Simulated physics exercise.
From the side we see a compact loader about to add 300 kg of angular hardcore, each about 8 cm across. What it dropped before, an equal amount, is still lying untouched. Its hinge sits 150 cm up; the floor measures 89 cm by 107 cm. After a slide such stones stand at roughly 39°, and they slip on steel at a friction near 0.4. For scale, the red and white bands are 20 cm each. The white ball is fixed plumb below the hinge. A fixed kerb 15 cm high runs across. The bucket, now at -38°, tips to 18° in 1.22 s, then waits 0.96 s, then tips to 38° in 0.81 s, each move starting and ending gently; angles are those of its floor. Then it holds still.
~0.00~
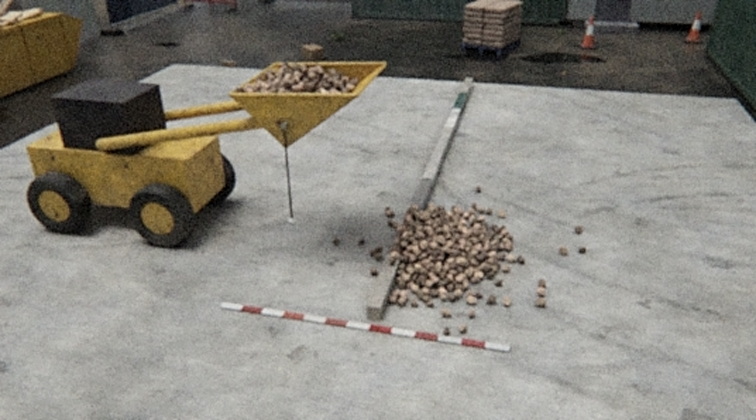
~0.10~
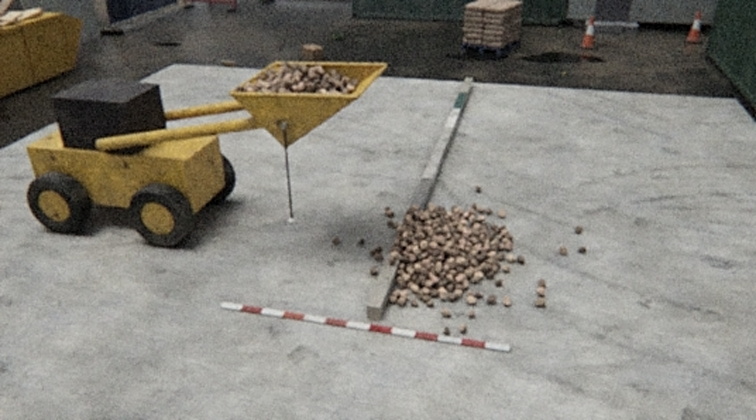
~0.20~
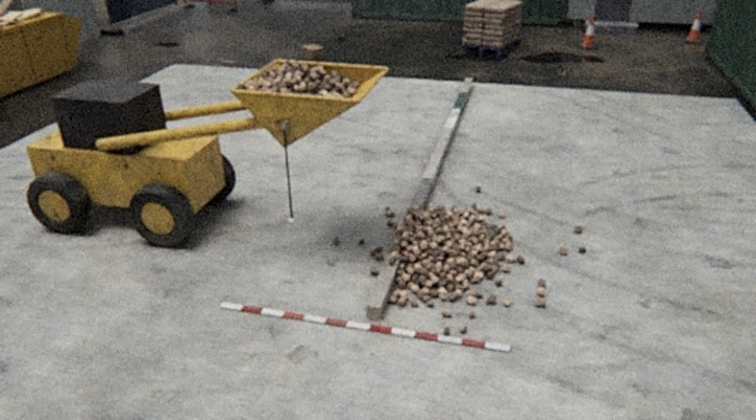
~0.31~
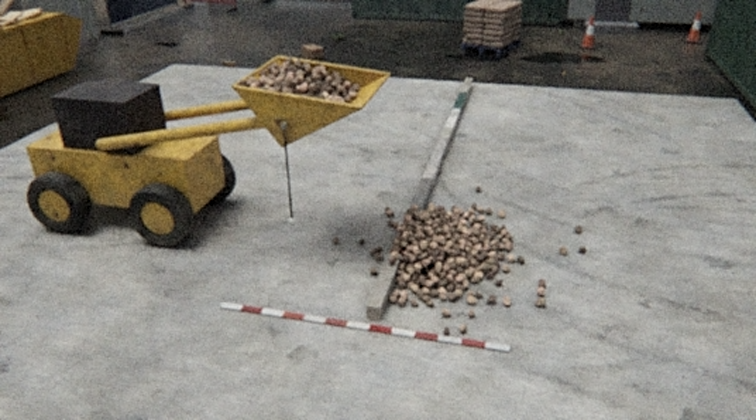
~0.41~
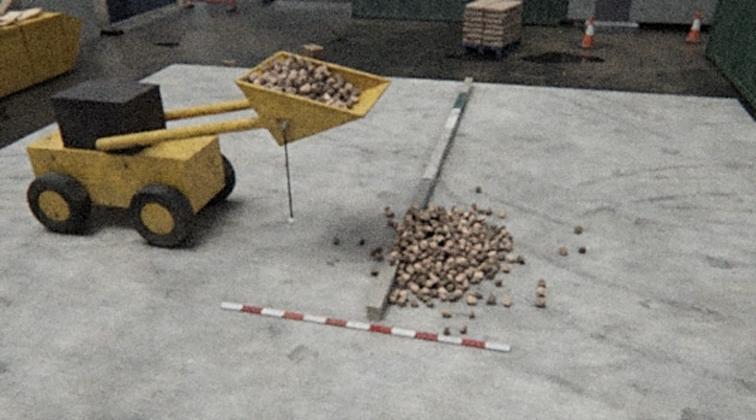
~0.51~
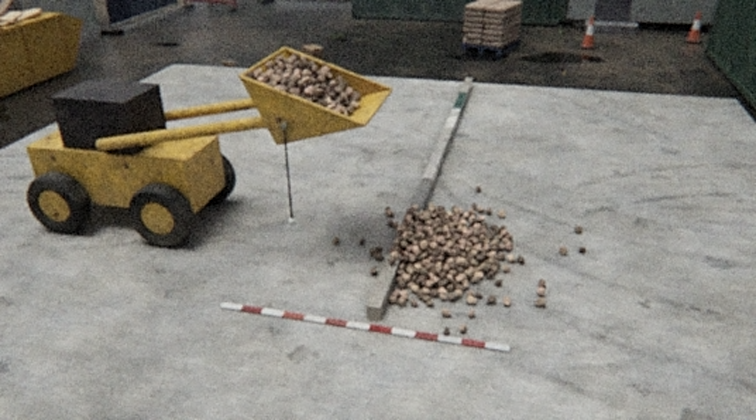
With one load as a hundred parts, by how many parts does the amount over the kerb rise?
Close to 21 parts in a hundred.
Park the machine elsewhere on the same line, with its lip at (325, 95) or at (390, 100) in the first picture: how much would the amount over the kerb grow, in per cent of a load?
About 0 and 70 per cent.
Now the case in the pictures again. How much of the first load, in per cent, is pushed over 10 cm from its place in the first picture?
About 0 per cent.
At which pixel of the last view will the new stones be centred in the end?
Their middle is at about (388, 234).
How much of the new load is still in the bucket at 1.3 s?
About 100 per cent.
After 0.9 s the floor is at 10°; in per cent of one load, 100 in the bucket, 7 on this side of the kerb, 93 over the kerb; the foremost stones are at (548, 269).
After 1.3 s the floor is at 18°; in per cent of one load, 100 in the bucket, 7 on this side of the kerb, 93 over the kerb; the foremost stones are at (548, 269).
After 3.4 s the floor is at 38°; in per cent of one load, 5 in the bucket, 89 on this side of the kerb, 107 over the kerb; the foremost stones are at (548, 269).
After 6.1 s the floor is at 38°; in per cent of one load, 0 in the bucket, 86 on this side of the kerb, 114 over the kerb; the foremost stones are at (548, 269). Net gain over the kerb, 21.
